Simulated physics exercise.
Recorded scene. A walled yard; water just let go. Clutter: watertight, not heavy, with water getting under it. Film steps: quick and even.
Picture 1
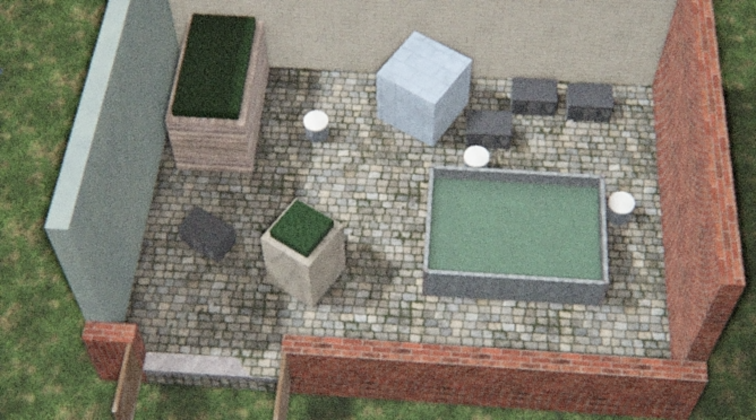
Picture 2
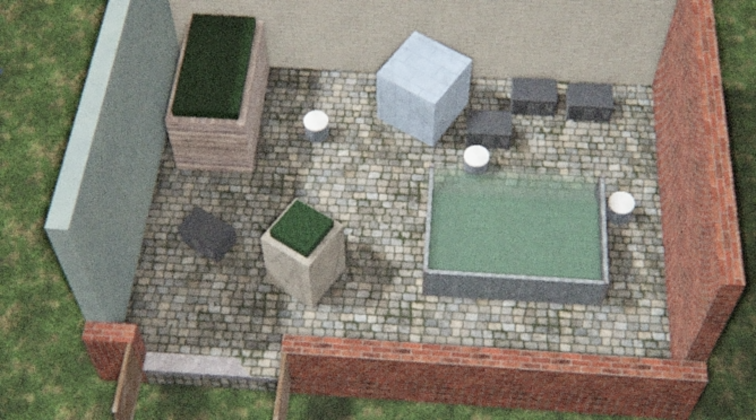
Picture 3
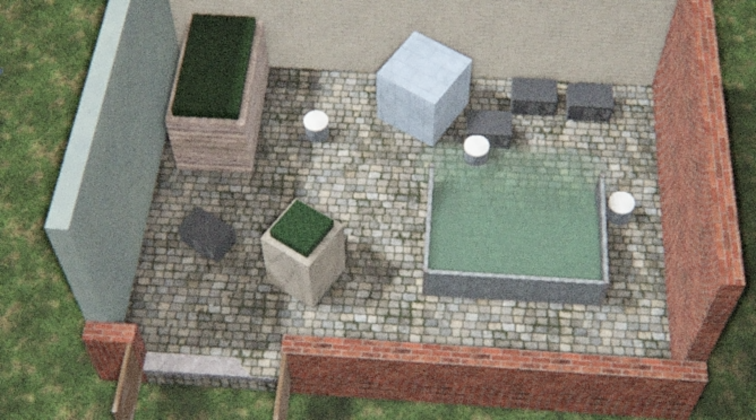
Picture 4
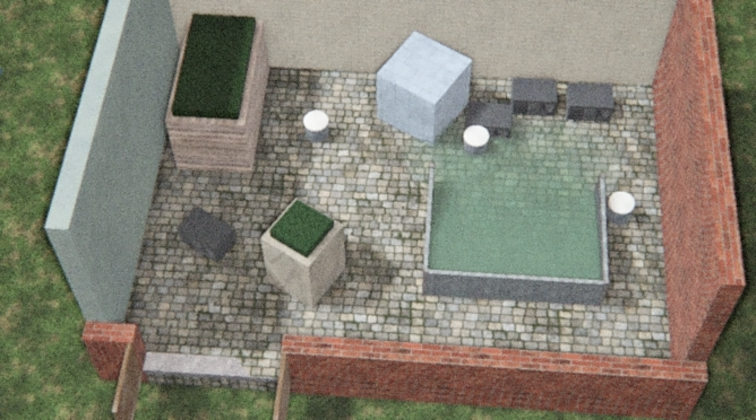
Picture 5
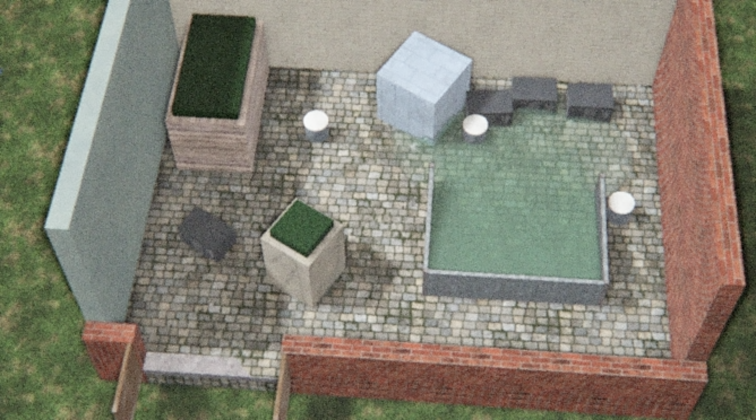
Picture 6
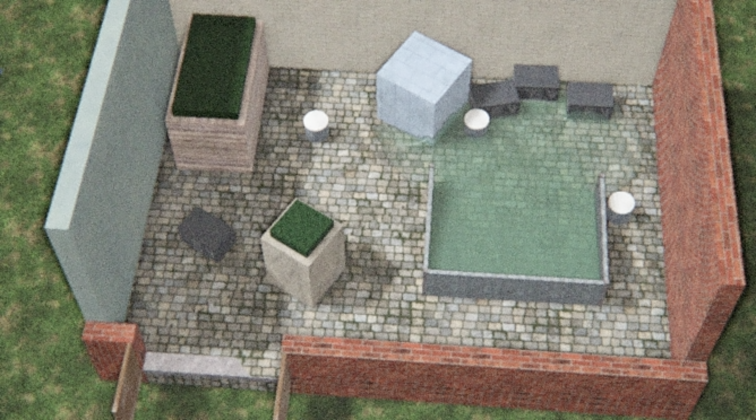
Green water spread from the back of a low-walled pool in a walled yard, pushing a white-topped pail and a dark crate back toward the rear wall, while the planters stayed put.
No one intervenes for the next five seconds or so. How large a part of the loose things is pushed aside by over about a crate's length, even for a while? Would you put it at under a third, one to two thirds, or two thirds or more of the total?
I would put it at two thirds or more of the total.
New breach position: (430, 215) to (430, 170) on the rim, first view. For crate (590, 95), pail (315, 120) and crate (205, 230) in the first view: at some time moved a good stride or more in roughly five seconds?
Object by object: Short of it, covered the distance, covered the distance.
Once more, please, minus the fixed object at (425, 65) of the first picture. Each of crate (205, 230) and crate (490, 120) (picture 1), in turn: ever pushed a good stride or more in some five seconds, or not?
Respectively, below that distance and over that distance.
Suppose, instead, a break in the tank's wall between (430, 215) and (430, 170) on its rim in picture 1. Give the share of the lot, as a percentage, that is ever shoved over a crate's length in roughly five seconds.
Roughly 30 %.
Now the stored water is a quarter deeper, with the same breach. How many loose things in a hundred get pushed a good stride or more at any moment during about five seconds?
About 90 %.
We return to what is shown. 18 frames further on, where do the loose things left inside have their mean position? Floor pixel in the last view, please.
Roughly at (490, 181).
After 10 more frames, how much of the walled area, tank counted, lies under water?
Around 40 percent.
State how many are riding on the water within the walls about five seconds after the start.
4 in total.
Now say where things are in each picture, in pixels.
In the first frame, a pail at (477, 156) rests on the ground; a crate at (489, 122) rests on the ground; 0 of 7 have shifted.
In the second frame, a pail at (477, 156) rests on the ground; a crate at (489, 122), on the bottom; 0 of 7 have shifted.
In the third frame, a pail at (477, 145), on the bottom, close to its start; a crate at (489, 122), on the bottom; 1 of 7 have shifted.
In the fourth frame, a pail at (477, 135), on the bottom, a stride from its start; a crate at (490, 114) rests on the ground, close to its start; 2 of 7 have shifted.
In the fifth frame, a pail at (475, 124), on the bottom, a stride from its start; a crate at (489, 101) rests on the ground, a stride from its start; 2 of 7 have shifted.
In the sixth frame, a pail at (477, 119) floats, a stride from its start; a crate at (495, 93), on the bottom, a stride from its start; 3 of 7 have shifted.
A moment on, 2 of 7 are well off their spots; 3 afloat.
Next, 4 of 7 are well off their spots; 4 afloat.
Later, 5 of 7 are well off their spots; 4 afloat.
In the end, 5 of 7 are well off their spots, and 5 have been at some point; 4 afloat.
